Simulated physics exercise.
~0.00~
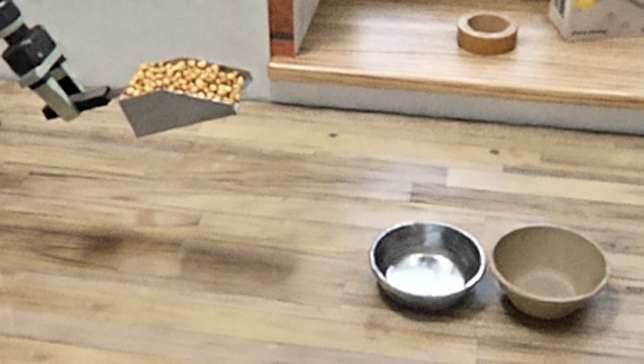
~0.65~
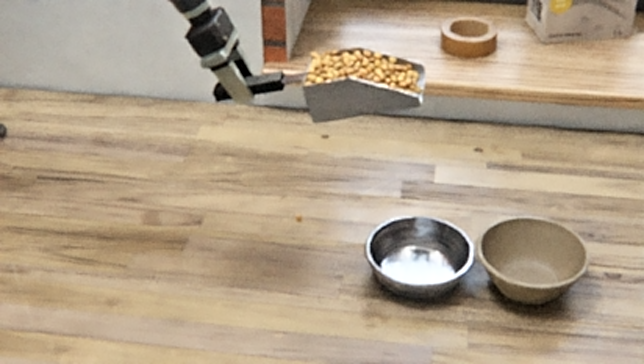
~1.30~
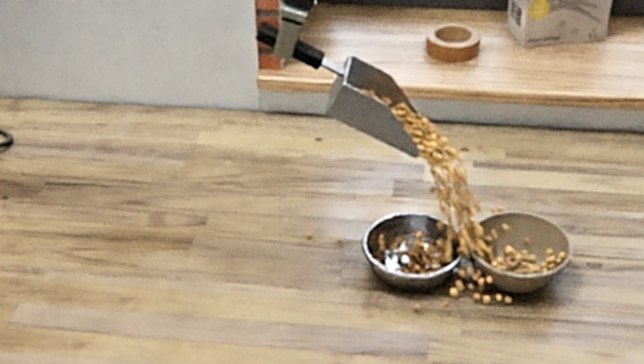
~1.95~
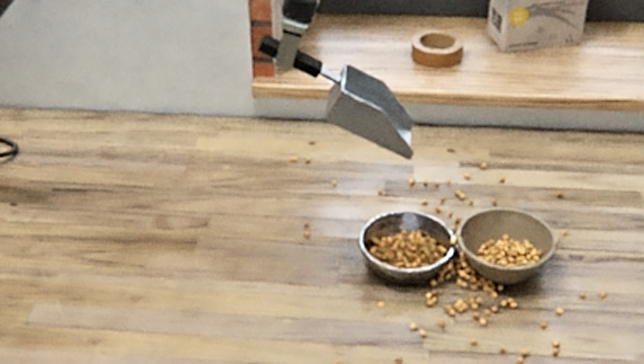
The clip shows a robotic arm carrying a metal scoop heaped with dried chickpeas to the right above a wooden surface, then tipping it over two bowls, pouring chickpeas into both while many scatter around them, leaving the tilted scoop apparently empty.
